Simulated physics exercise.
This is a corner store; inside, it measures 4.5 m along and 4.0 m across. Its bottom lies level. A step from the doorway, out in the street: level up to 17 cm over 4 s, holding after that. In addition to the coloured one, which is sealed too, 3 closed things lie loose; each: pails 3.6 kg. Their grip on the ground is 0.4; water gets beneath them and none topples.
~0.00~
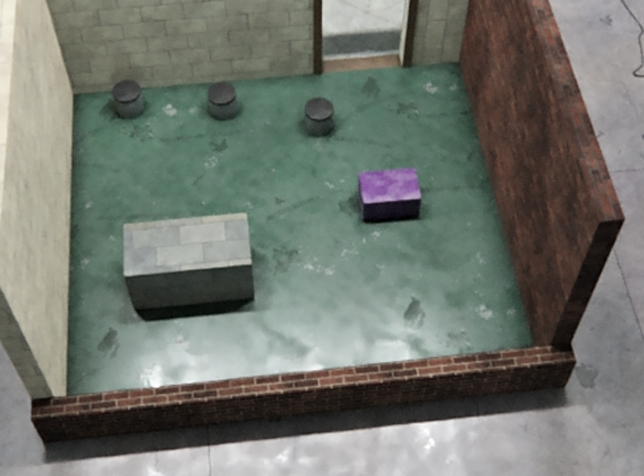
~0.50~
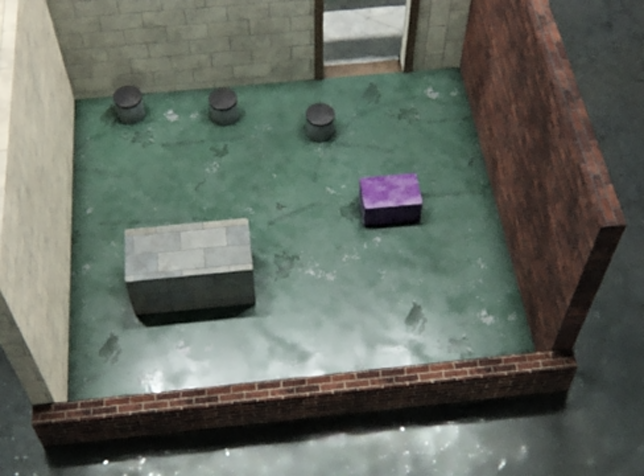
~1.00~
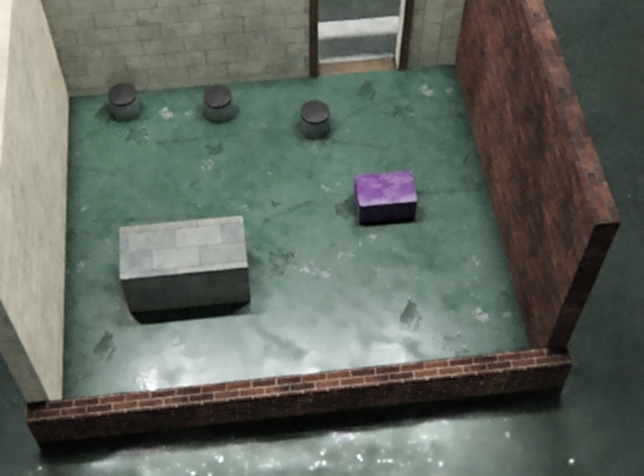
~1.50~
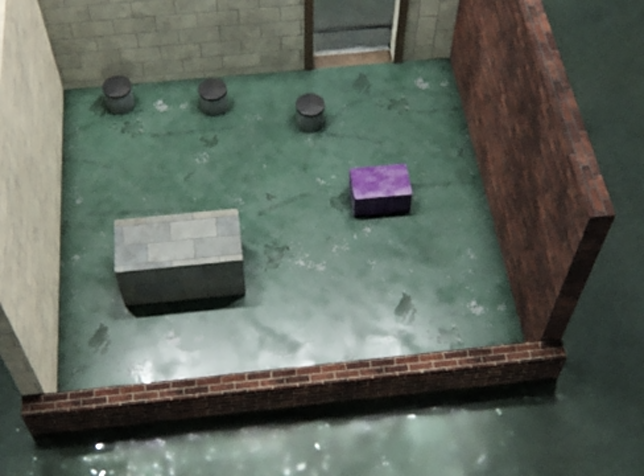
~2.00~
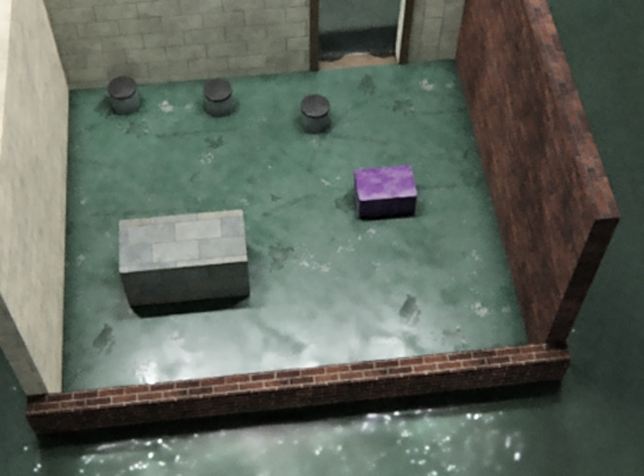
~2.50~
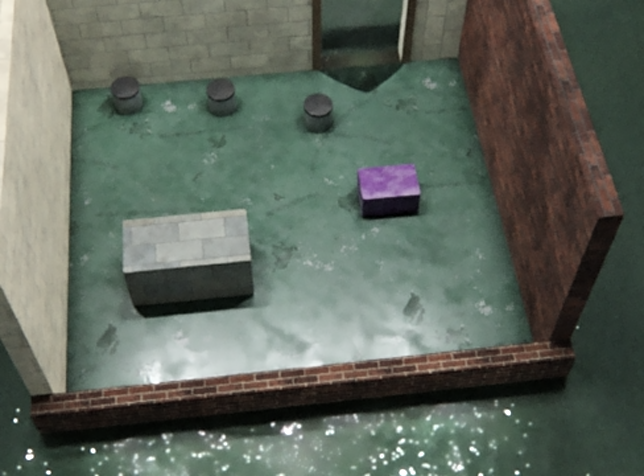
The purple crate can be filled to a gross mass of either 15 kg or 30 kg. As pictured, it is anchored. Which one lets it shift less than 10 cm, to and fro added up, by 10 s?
Only the heavier filling is enough.
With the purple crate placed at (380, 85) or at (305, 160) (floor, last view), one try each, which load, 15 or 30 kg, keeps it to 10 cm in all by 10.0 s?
Log: Try 1 neither pick works; try 2 the heavier pick is required.
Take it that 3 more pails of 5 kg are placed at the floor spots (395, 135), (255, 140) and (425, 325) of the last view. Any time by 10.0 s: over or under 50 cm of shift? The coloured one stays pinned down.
In turn: Beyond it, within it, within it.
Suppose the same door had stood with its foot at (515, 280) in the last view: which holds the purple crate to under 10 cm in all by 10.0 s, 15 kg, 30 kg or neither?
If so, then the first option suffices.
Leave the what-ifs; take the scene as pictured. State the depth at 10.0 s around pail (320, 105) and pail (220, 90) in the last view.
Depths: Near 3 cm, then near 1 cm.
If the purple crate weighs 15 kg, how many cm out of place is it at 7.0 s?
Close to 30 centimetres.
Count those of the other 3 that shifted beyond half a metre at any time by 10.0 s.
Tally: 1.
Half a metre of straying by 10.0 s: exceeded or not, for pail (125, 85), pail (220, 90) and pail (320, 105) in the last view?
In order: Within the mark, within the mark, above the mark.
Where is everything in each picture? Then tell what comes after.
The first picture shows the purple crate at (390, 185) rests on the ground; 0.0 m2 under water; 0 of 4 have shifted.
The second picture shows the purple crate at (391, 191), on the bottom; 0.0 m2 under water; 0 of 4 have shifted.
The third picture shows the purple crate at (386, 188) rests on the ground; water covers 0.0 m2; 0 of 4 have shifted.
The fourth picture shows the purple crate at (381, 181) rests on the ground; 0.0 m2 under water; 0 of 4 have shifted.
The fifth picture shows the purple crate at (386, 183), on the bottom; 0.0 m2 under water; 0 of 4 have shifted.
The sixth picture shows the purple crate at (389, 181) rests on the ground; 0.2 m2 under water; 0 of 4 have shifted.
After 3.5 s the purple crate would be 0 cm from its start with 15 kg and 0 cm from its start with 30 kg; 0 cm of water round it then.
After 4.5 s the purple crate would be 1 cm from its start with 15 kg and 0 cm from its start with 30 kg; 4 cm of water round it then.
After 7.0 s the purple crate would be 31 cm from its start with 15 kg and 0 cm from its start with 30 kg; 3 cm of water round it then.
After 10.0 s the purple crate would be 51 cm from its start with 15 kg and 0 cm from its start with 30 kg; 5 cm of water round it then.
